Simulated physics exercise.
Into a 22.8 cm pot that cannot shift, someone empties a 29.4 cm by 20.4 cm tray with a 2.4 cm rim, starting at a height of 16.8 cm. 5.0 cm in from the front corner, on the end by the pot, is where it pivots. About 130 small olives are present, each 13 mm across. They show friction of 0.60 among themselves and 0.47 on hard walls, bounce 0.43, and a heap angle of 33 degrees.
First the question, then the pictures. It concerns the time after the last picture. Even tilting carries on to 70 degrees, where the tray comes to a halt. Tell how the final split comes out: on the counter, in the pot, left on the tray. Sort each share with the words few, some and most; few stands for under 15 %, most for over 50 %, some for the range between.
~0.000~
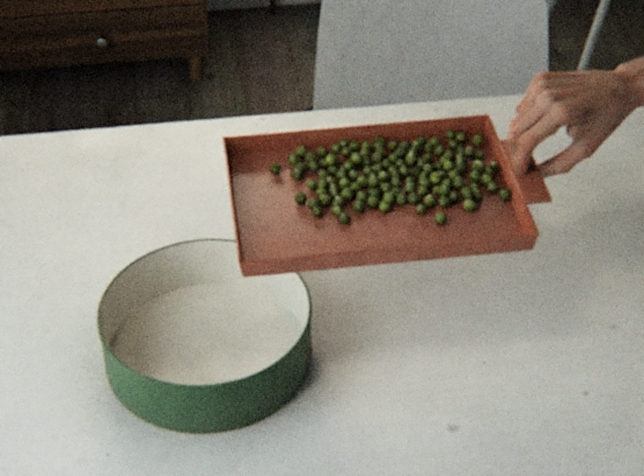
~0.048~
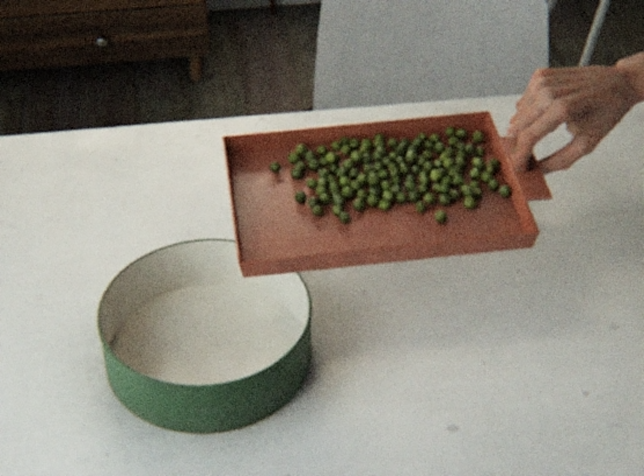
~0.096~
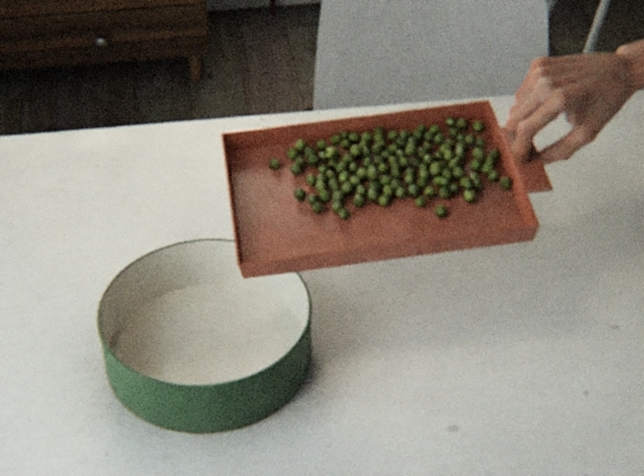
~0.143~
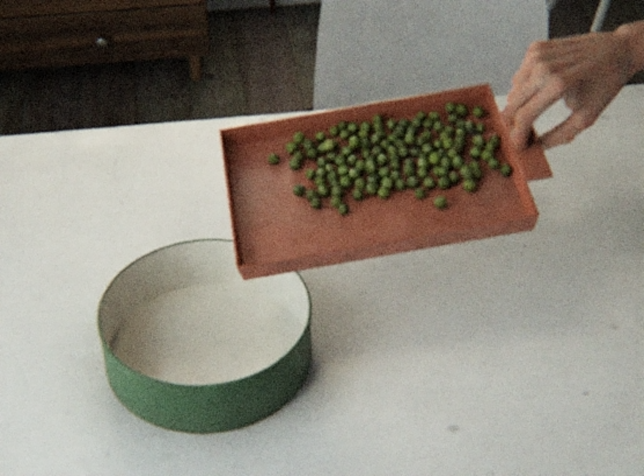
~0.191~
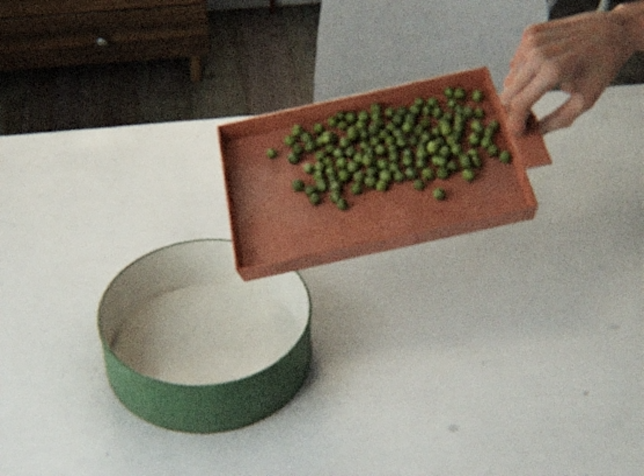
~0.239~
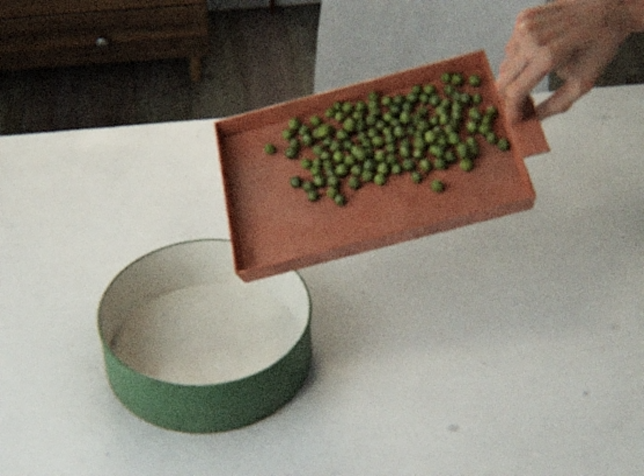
The shares come out as follows. Counter: Few. Pot: Some. Left on the tray: Most.
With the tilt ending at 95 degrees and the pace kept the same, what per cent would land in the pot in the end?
I'd say close to 90 percent.
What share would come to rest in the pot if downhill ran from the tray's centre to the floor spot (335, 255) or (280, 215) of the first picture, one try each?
Around 15 % for the first direction, around 25 % for the second.
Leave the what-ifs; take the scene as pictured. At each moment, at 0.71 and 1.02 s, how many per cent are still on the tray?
The figures go 100 and then 60.
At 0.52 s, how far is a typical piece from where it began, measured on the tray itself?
Around 7 centimetres.
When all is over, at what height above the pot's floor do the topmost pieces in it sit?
Top level: Approx. 2.0 cm.
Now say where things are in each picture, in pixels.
Tray tilt 0 degrees, front corners at (243, 259) and (534, 232); middle of the pieces at (395, 177); pot at (205, 308), in the first frame.
Tray tilt 1 degrees, front corners at (243, 260) and (534, 230); middle of the pieces at (395, 175), in the second frame.
Tray tilt 4 degrees, front corners at (242, 261) and (534, 223), lowest corner left front; middle of the pieces at (395, 168), in the third frame.
Tray tilt 8 degrees, front corners at (241, 264) and (534, 213), lowest corner left front; middle of the pieces at (395, 159), in the fourth frame.
Tray tilt 12 degrees, front corners at (240, 266) and (533, 203), lowest corner left front; middle of the pieces at (393, 149), in the fifth frame.
Tray tilt 17 degrees, front corners at (239, 269) and (531, 193), lowest corner left front; middle of the pieces at (390, 140); pot at (205, 308). The tray's pace is about 95 degrees a second, in the sixth frame.
After 0.52 s, tilt 43 degrees; the tray holds 100 %, the pot 0 %.
After 0.71 s, tilt 61 degrees; the tray holds 100 %, the pot 0 %.
Then, at 1.02 s, tilt 70 degrees; the tray holds 60 %, the pot 30 %.
By 1.7 s all is still; counter 5 %, pot 35 %, tray 60 %.
